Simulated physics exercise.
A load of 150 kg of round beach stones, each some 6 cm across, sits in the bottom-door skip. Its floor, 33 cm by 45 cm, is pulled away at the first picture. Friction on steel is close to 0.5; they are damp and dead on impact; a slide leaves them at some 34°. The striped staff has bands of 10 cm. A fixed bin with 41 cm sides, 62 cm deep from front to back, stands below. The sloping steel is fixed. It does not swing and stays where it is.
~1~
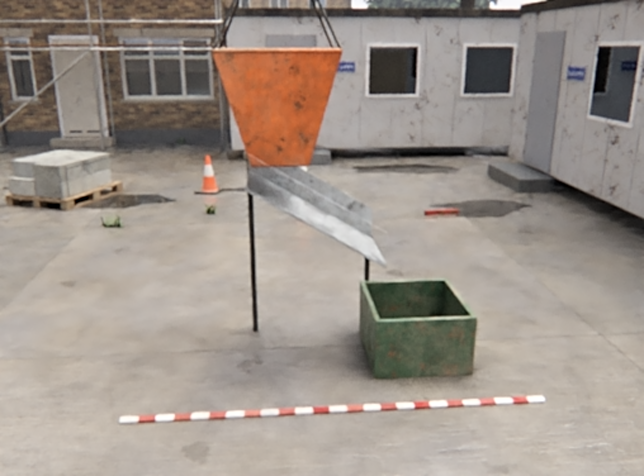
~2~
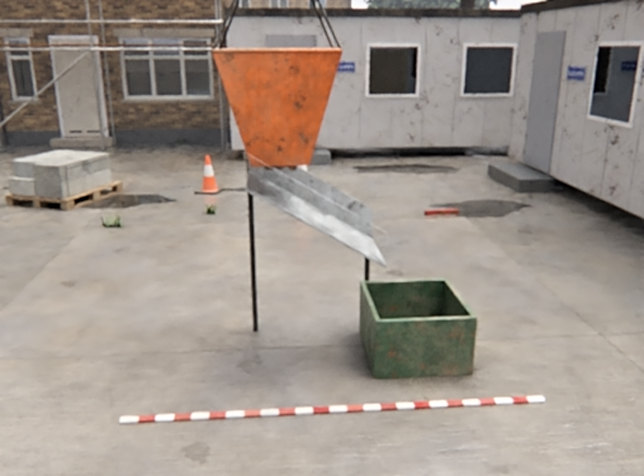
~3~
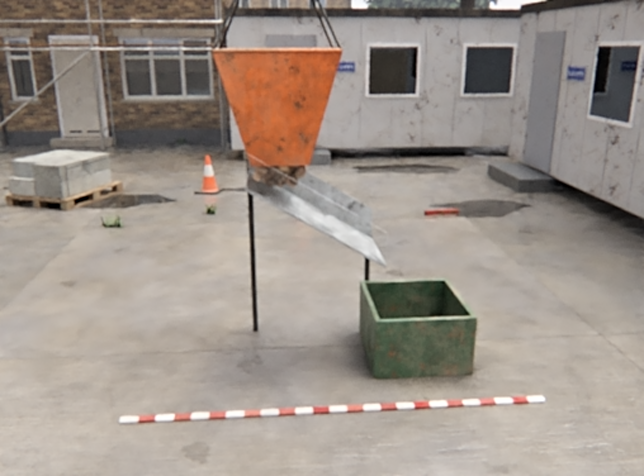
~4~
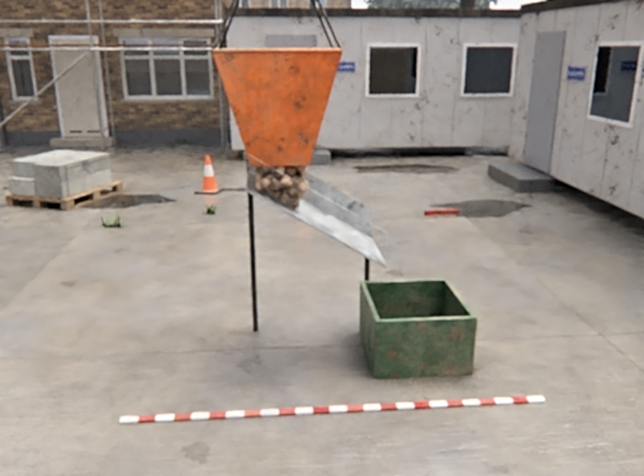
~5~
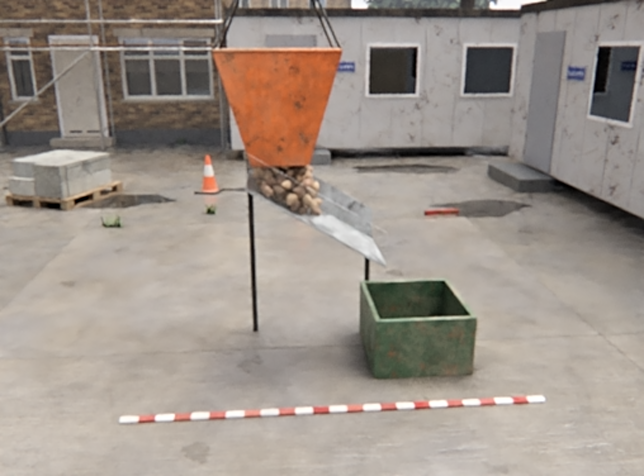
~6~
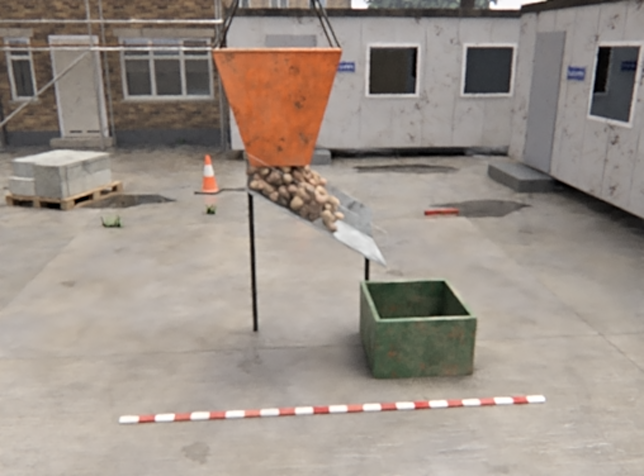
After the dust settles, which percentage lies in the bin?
About 97 per cent.
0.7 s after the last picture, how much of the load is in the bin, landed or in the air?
Some 40 per cent.
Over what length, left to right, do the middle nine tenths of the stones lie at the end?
About 50 cm.
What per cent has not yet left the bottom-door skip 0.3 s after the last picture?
Roughly 30 per cent is still inside.
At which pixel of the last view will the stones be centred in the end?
Around (423, 328).
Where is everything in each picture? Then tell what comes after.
In the first frame, the outlet is at (280, 157); nothing has dropped yet.
In the second frame, the outlet is at (280, 157); 3 % is out.
In the third frame, the outlet is at (280, 157); 11 % is out, the lowest stones still above the rim at (282, 180), 126 cm up.
In the fourth frame, the outlet is at (280, 157); 22 % is out, the lowest stones still above the rim at (295, 198), 113 cm up.
In the fifth frame, the outlet is at (280, 157); 31 % is out, the lowest stones still above the rim at (310, 205), 107 cm up.
In the sixth frame, the outlet is at (280, 157); 41 % is out, the lowest stones still above the rim at (332, 218), 99 cm up.
Then, 0.3 s after the last picture, 30 % in the bottom-door skip, 58 % on the steel, 11 % falling or lying in the bin; the stones farthest right are at (430, 293).
Then, 0.7 s after the last picture, 1 % in the bottom-door skip, 55 % on the steel, 1 % falling or lying left of the bin, 42 % falling or lying in the bin, 1 % falling or lying beside or right of the bin; the stones farthest right are at (451, 324).
Then, 1.3 s after the last picture, 0 % in the bottom-door skip, 12 % on the steel, 1 % falling or lying left of the bin, 87 % falling or lying in the bin, 1 % falling or lying beside or right of the bin; the stones farthest right are at (477, 335).
Then, 2.2 s after the last picture, 0 % in the bottom-door skip, 1 % falling or lying left of the bin, 97 % falling or lying in the bin, 2 % falling or lying beside or right of the bin; the stones farthest right are at (529, 352).
Then, 4.1 s after the last picture, 0 % in the bottom-door skip, 1 % left of the bin, 97 % in the bin, 2 % beside or right of the bin; the stones farthest right are at (533, 353).
